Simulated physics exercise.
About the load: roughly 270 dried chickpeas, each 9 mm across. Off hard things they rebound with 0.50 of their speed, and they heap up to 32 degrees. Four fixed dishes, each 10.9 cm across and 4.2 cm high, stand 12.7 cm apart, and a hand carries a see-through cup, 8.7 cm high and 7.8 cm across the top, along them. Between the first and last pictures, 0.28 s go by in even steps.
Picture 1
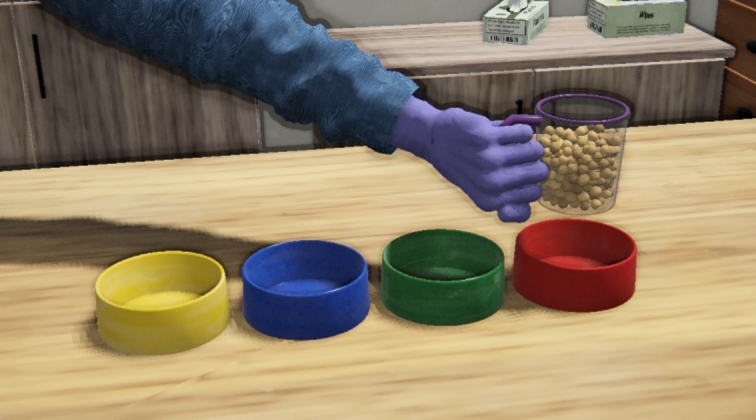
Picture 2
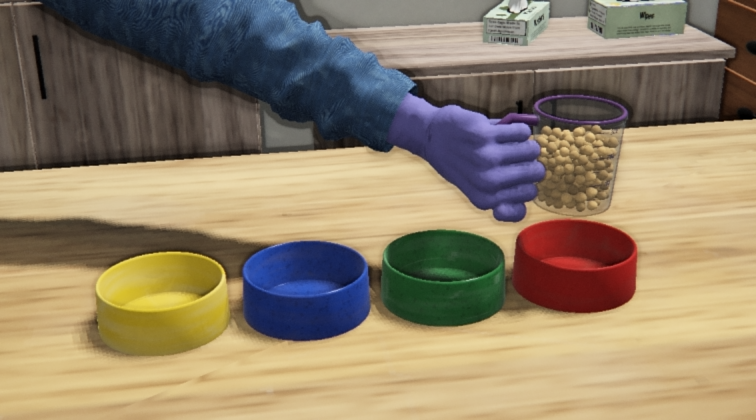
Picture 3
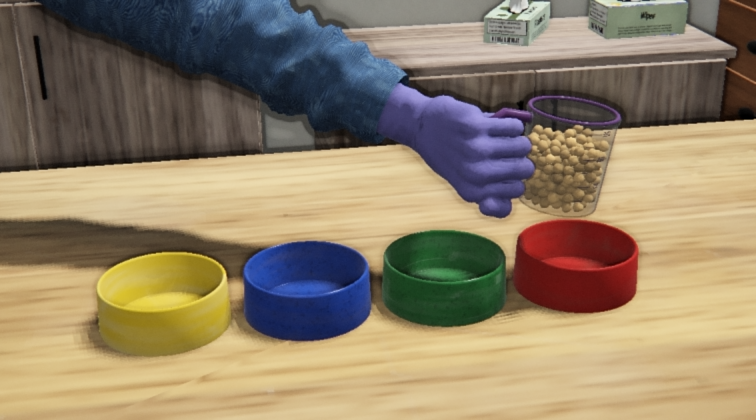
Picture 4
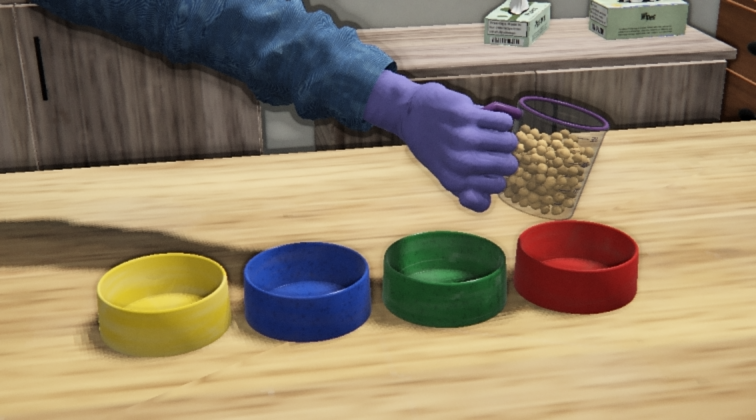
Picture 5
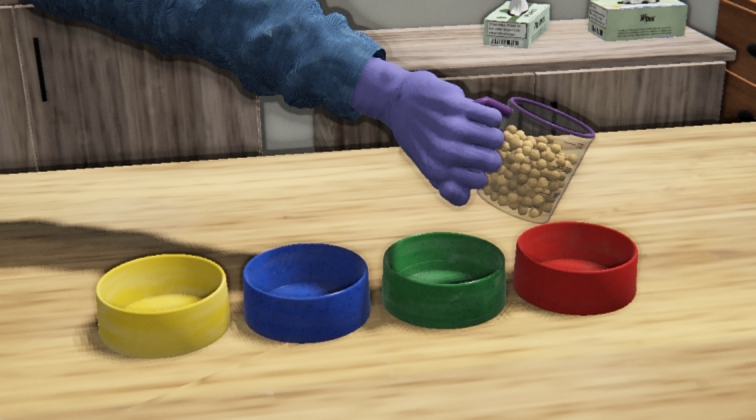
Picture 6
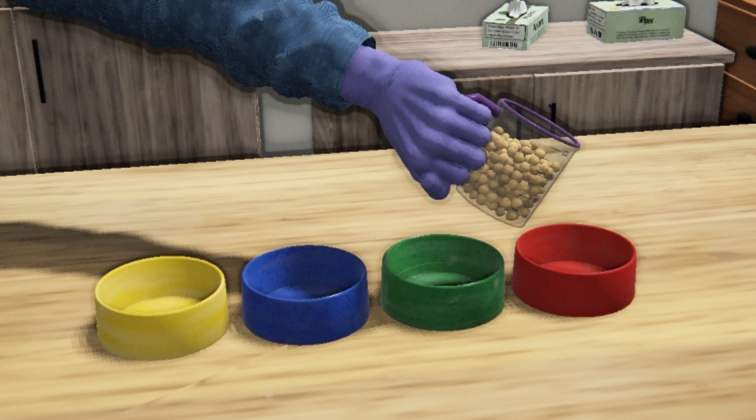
A purple-gloved hand moves a clear cup of chickpeas left while tilting it rightward.
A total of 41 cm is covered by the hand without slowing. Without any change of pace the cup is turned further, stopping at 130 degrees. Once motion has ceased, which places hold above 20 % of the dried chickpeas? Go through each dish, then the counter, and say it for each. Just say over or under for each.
Red: Keeps a fifth or less; blue: Keeps more than a fifth; green: Keeps a fifth or less; yellow: Keeps a fifth or less; counter: Keeps a fifth or less.
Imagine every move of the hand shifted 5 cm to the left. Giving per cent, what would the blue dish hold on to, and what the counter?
Then the blue dish would get 70 and the counter 20.
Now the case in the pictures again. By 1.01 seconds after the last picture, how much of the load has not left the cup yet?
That would be some 0 per cent.
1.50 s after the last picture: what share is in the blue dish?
Estimate: Near 75 %.
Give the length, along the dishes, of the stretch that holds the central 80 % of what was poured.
13 cm, roughly.
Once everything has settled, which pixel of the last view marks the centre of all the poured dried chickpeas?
Approximately (320, 299) in the last picture.
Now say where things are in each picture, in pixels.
Cup at (579, 155), tilt 0 degrees, lip at (624, 106), moved 0.0 cm; middle of the pieces at (574, 169); red dish at (576, 243); green dish at (443, 255); blue dish at (305, 267); yellow dish at (160, 280), in the first picture.
Cup at (576, 156), tilt 2 degrees, lip at (622, 108), moved 0.4 cm; middle of the pieces at (570, 170), in the second picture.
Cup at (565, 157), tilt 7 degrees, lip at (615, 113), moved 1.4 cm; middle of the pieces at (559, 171), in the third picture.
Cup at (549, 159), tilt 15 degrees, lip at (604, 121), moved 2.9 cm; middle of the pieces at (541, 173), in the fourth picture.
Cup at (532, 162), tilt 22 degrees, lip at (590, 131), moved 4.4 cm; middle of the pieces at (523, 174), in the fifth picture.
Cup at (515, 165), tilt 29 degrees, lip at (575, 141), moved 6.0 cm; middle of the pieces at (504, 176); red dish at (575, 248); green dish at (443, 260); blue dish at (305, 272); yellow dish at (160, 285), in the sixth picture.
Then, 0.61 s after the last picture, tilt 111 degrees; cup holds 85 %, green 10 %.
Then, 1.01 s after the last picture, tilt 130 degrees; cup holds 0 %, blue 75 %, green 15 %.
Then, 1.50 s after the last picture, tilt 130 degrees; cup holds 0 %, blue 75 %, green 15 %.
In the end, red 0 %, blue 75 %, green 15 %, yellow 0 %, counter 10 %.
